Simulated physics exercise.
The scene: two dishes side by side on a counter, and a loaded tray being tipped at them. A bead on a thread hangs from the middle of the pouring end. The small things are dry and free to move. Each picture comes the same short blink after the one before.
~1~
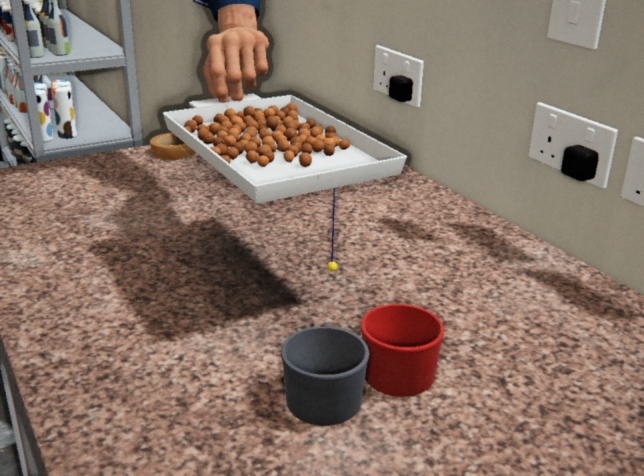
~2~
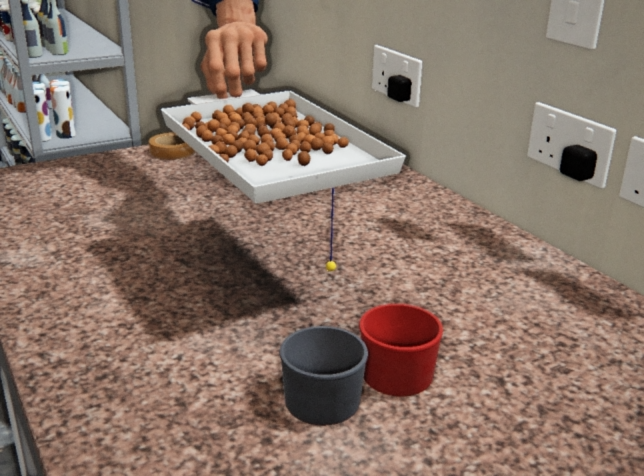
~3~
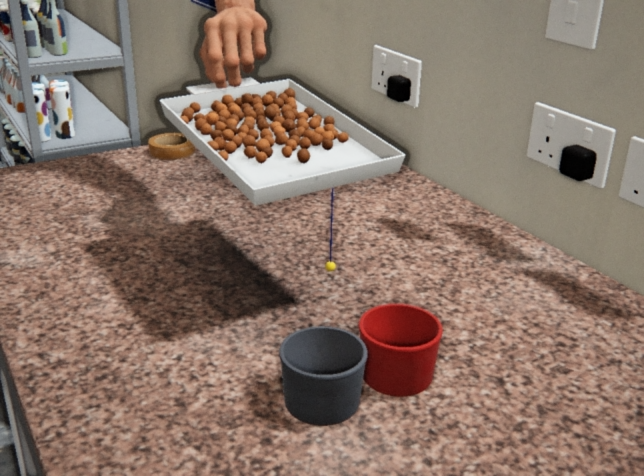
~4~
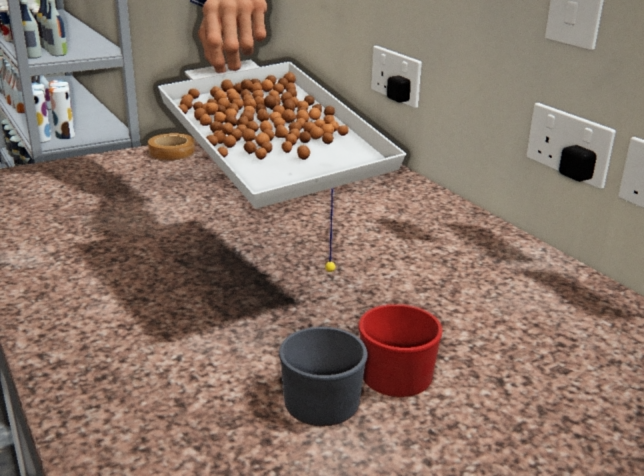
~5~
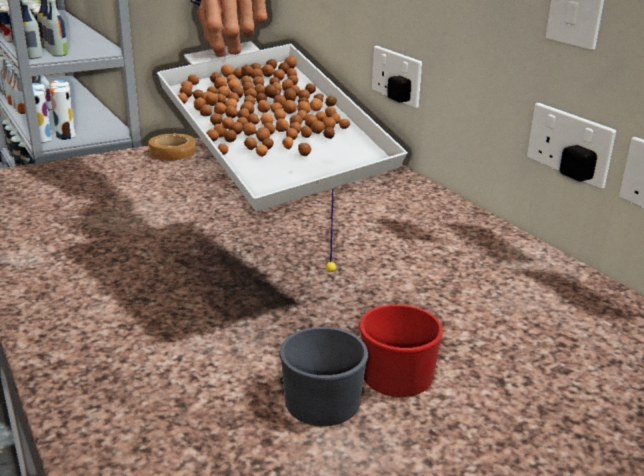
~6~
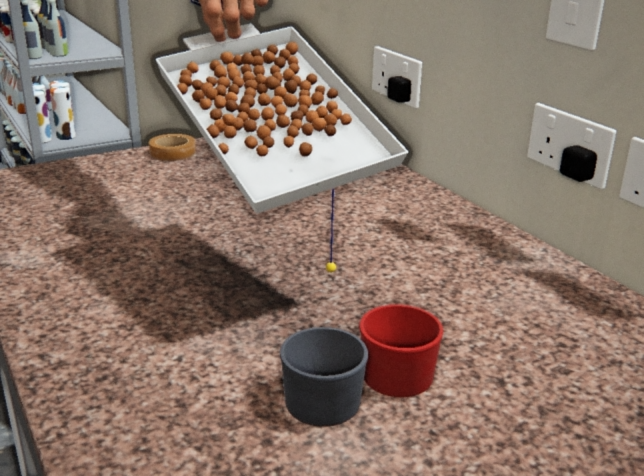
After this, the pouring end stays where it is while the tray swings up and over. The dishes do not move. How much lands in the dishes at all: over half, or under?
In the dishes lies under half of it.
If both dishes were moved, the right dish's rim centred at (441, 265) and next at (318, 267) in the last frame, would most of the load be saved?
One: Below a half. Two: The smaller part.
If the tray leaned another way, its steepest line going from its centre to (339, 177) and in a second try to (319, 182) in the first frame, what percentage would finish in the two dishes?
The first gives 10 %, the second 20 %.
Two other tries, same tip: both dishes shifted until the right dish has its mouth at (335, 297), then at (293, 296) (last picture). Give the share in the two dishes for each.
In turn 80 and 50 in a hundred.
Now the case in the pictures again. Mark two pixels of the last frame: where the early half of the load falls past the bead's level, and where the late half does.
At about (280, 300), then at (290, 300).
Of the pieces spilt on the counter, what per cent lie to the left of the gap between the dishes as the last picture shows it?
Near 90 %.
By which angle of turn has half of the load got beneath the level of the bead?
Roughly 105°.
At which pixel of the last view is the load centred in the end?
At about (259, 372).
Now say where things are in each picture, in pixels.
Corners of the pouring end at (257, 184) and (401, 156), level; middle of the load at (265, 135), hazelnuts; left dish at (346, 394); right dish at (424, 366); bead on its thread at (332, 267), in the first frame.
Corners of the pouring end at (256, 184) and (400, 155), level; middle of the load at (264, 132), in the second frame.
Corners of the pouring end at (256, 187) and (400, 154), tipped barely, lowest at the left corner; middle of the load at (263, 125), in the third frame.
Corners of the pouring end at (256, 191) and (401, 153), tipped a little, lowest at the left corner; middle of the load at (263, 116), in the fourth frame.
Corners of the pouring end at (256, 195) and (402, 152), tipped clearly, lowest at the left corner; middle of the load at (264, 106), in the fifth frame.
Corners of the pouring end at (257, 199) and (403, 151), tipped clearly, lowest at the left corner; middle of the load at (264, 99), about half on the move; left dish at (345, 395); right dish at (423, 367), in the sixth frame.
Soon, tray tipped steeply; most on the tray; a stray few outside both; about a quarter in the air.
A while on, tray tipped past a quarter turn; about a quarter on the tray; a stray few in the right dish; about half outside both; about a quarter in the air.
Towards the end, tray tipped past a quarter turn; a stray few in the right dish; nearly all outside both.
Finally, tray tipped past a quarter turn; none in the left dish; a stray few in the right dish; nearly all outside both.
